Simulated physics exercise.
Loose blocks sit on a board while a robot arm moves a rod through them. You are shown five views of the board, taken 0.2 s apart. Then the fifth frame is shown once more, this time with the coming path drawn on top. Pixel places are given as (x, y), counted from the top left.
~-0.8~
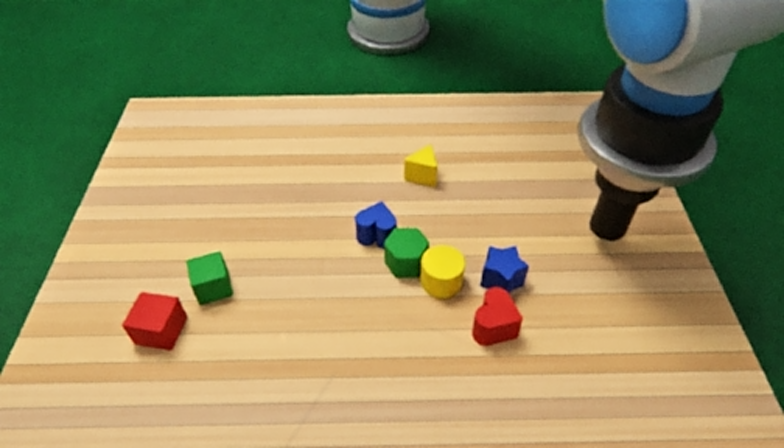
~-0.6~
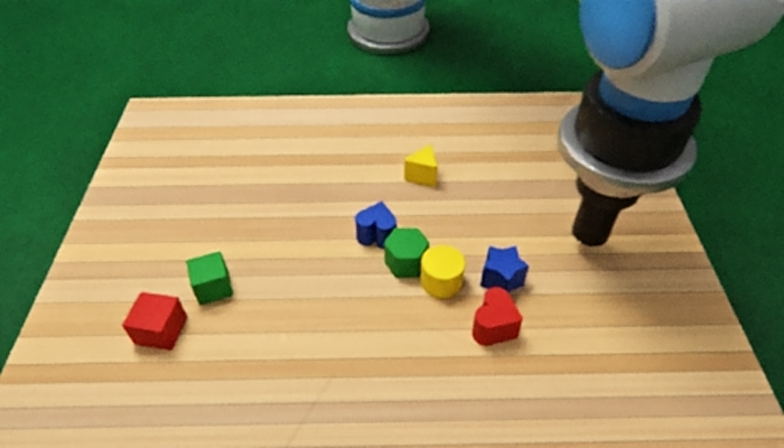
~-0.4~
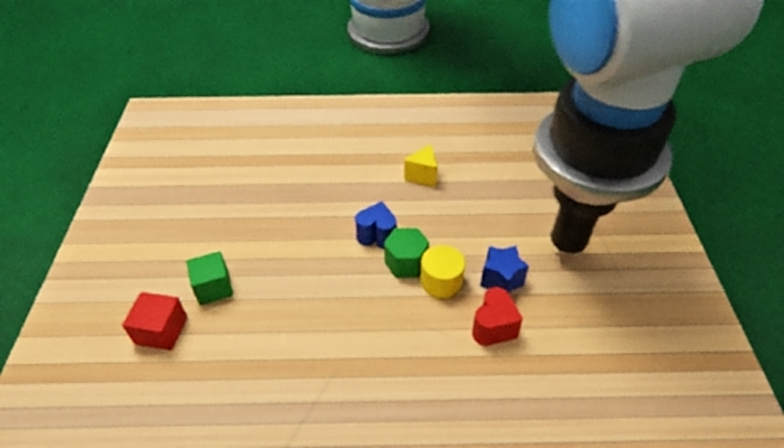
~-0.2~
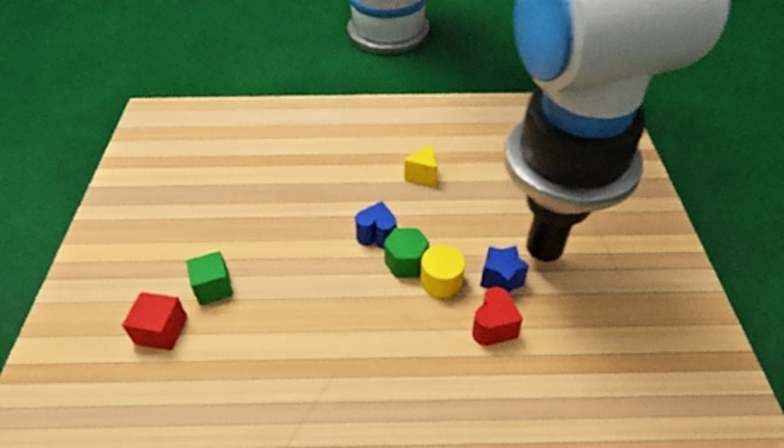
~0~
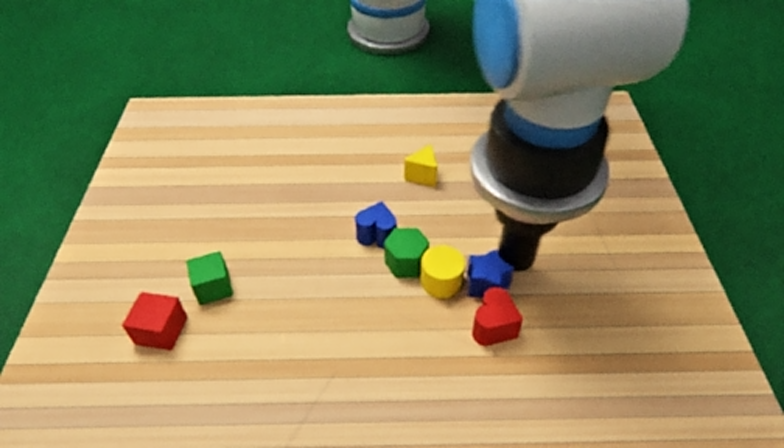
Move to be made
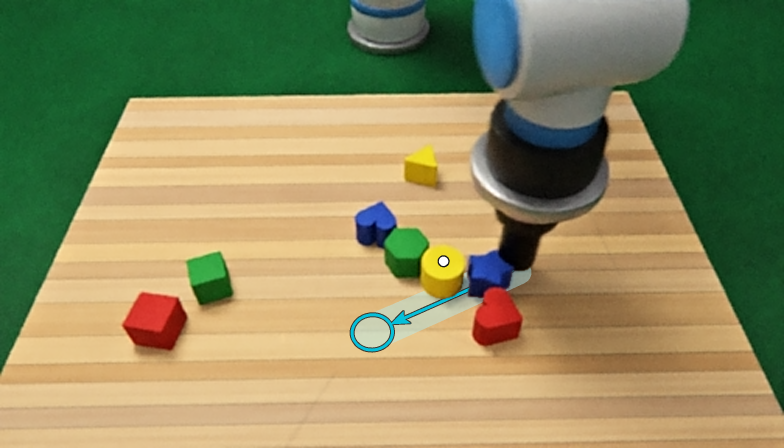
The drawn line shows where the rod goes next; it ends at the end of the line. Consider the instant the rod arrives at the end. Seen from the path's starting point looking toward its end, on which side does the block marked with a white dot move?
Slides right.
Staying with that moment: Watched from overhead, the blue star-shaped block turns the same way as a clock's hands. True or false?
This is false.
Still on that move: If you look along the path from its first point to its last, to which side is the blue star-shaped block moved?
It shifts to the left.
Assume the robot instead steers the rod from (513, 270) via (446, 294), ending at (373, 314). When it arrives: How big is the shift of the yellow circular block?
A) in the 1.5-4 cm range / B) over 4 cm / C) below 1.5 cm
Answer: B.
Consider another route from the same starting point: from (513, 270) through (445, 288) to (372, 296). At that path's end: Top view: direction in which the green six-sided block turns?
Prediction: Clockwise.
Path on the board, from (513, 270) directly to (372, 332); the dot is on the yellow circular block.
What follows on the original path. One third of the way, rod at (469, 277); green six-sided block at (397, 242), turned 35° clockwise; yellow circular block at (400, 279); blue star-shaped block at (444, 292).
Two thirds of the way, rod at (421, 298); green six-sided block at (397, 242), turned 35° clockwise; yellow circular block at (379, 283); blue star-shaped block at (402, 320), turned 25° anticlockwise.
At the end, rod at (372, 319); green six-sided block at (397, 242), turned 35° clockwise; yellow circular block at (347, 284); blue star-shaped block at (372, 348), turned 60° anticlockwise; red heart in place.
